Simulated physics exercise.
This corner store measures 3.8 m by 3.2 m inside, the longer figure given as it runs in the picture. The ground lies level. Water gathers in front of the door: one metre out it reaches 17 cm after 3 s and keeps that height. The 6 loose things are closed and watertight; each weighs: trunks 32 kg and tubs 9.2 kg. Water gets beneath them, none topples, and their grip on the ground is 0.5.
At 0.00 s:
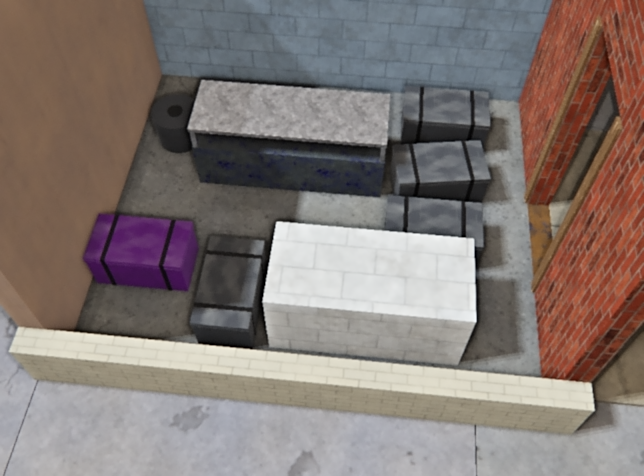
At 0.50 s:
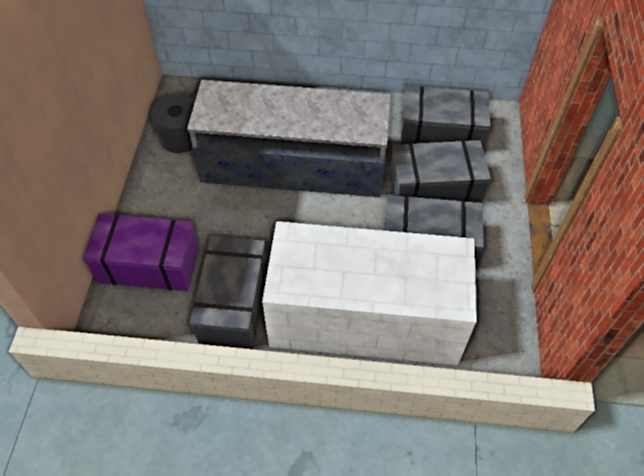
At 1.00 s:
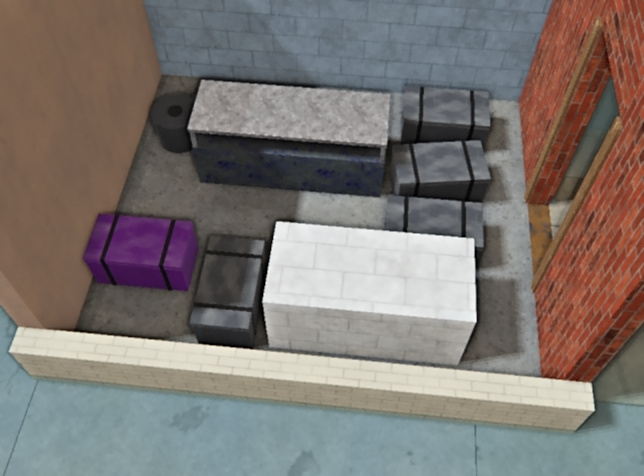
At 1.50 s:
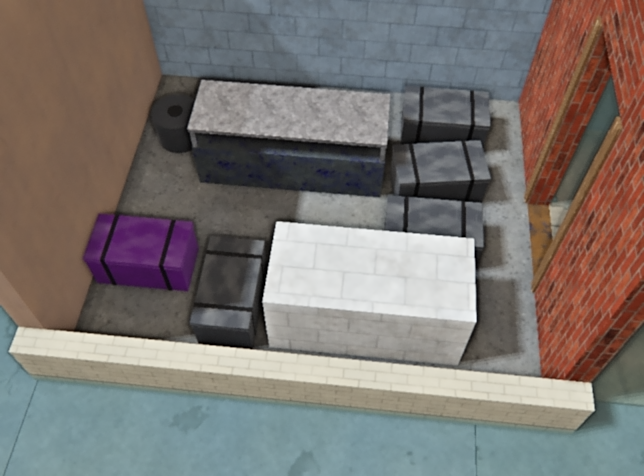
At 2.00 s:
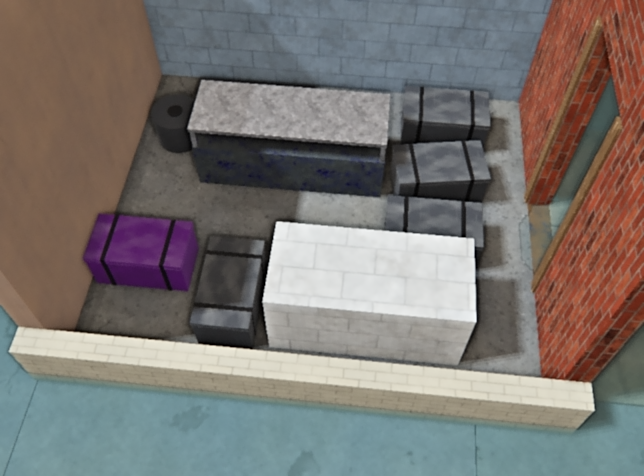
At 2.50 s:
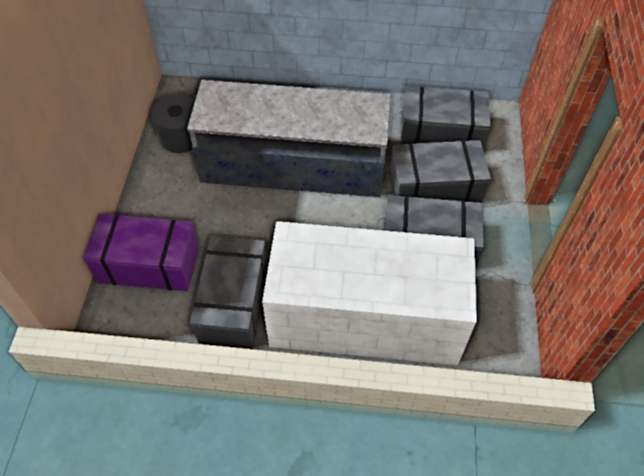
At first, the pavement outside the small store is bare and grey, with a purple trunk, dark grey trunks and a white block inside. Bluish water then covers the pavement and deepens in colour, and finally a shallow patch enters through the right-hand doorway, while the trunks stay still.
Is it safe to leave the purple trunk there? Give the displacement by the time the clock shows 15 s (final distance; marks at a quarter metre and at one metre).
The purple trunk slides a little.
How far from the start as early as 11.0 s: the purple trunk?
About 40 cm.
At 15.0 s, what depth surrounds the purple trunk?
About 13 cm.
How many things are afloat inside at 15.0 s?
6 of them.
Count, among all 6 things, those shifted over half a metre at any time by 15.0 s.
3 of them.
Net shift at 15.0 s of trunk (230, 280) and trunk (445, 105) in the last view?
In turn: 10 cm, 40 cm.
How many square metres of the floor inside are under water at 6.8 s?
Roughly 7.0 m2.
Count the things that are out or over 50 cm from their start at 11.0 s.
2 of them.
After 3.5 s the purple trunk is near (139, 240), 0.0 m from its start, aground; 0 afloat.
After 6.8 s the purple trunk is near (139, 240), 0.0 m from its start, aground; 0 afloat.
After 11.0 s the purple trunk is near (124, 284), 0.4 m from its start, afloat; 4 afloat.
After 15.0 s the purple trunk is near (159, 285), 0.5 m from its start, afloat; 6 afloat.
